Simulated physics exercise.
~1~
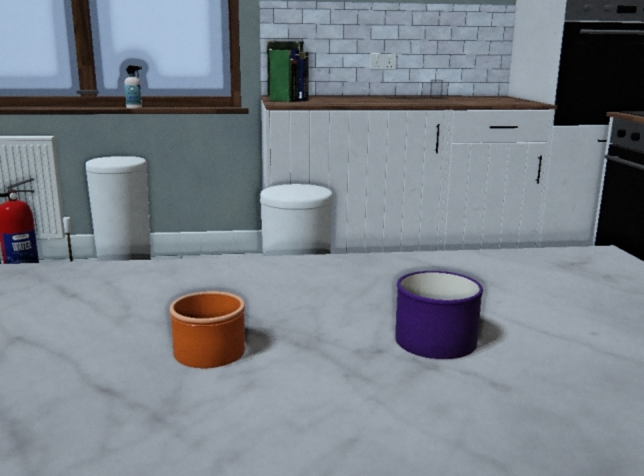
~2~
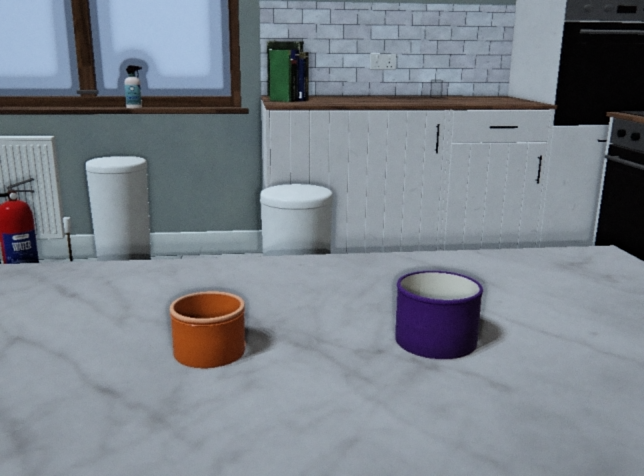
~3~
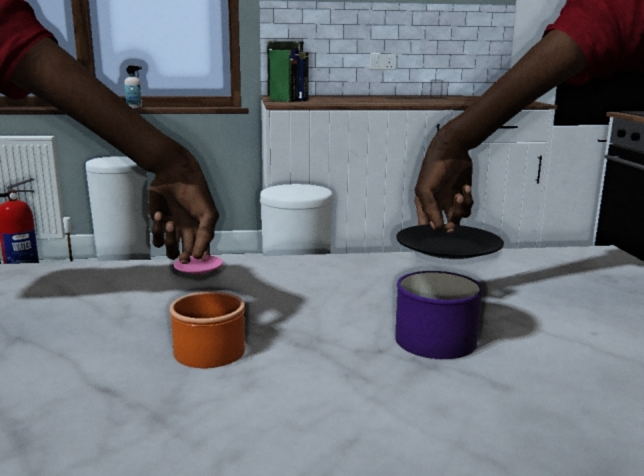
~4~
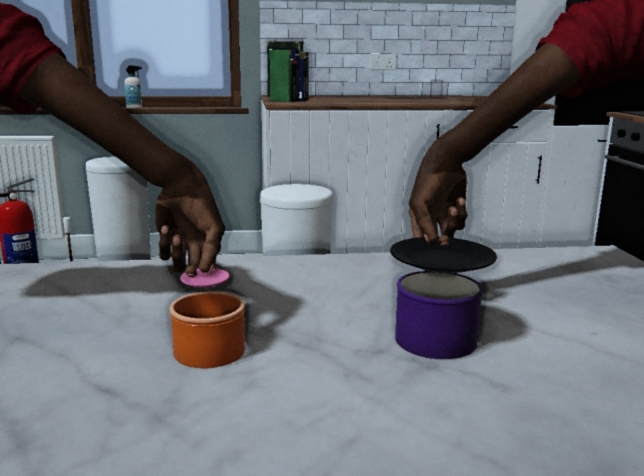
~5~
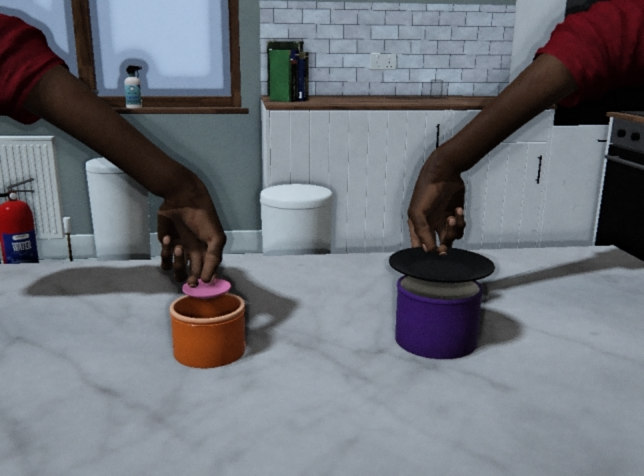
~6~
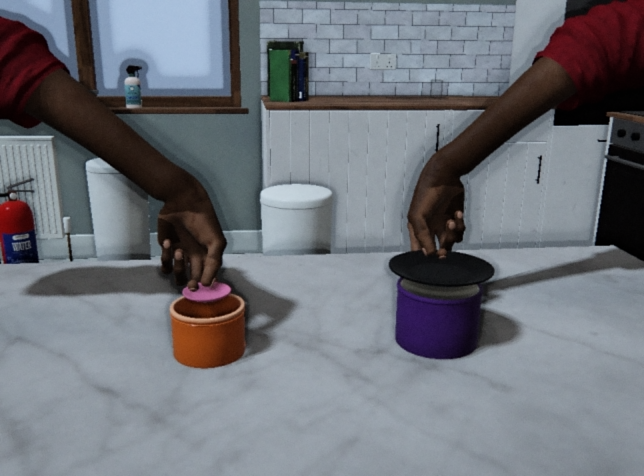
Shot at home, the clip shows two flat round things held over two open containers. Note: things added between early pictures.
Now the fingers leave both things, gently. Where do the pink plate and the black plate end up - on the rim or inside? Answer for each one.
The pink plate ends below, the black plate stays above.
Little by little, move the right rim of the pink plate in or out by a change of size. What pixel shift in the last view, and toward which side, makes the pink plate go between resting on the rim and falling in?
Rightward, near 12 pixels.
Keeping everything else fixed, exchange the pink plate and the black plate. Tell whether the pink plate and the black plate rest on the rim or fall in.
Swapped, the pink plate slides in and the black plate is held up.
Then, 0.12 s past the last view, pink plate travelled a little near (208, 315); black plate sitting on the rim near (440, 279).
Finally, the pink plate drops inside, near (209, 345); the black plate covers the opening, near (440, 279).
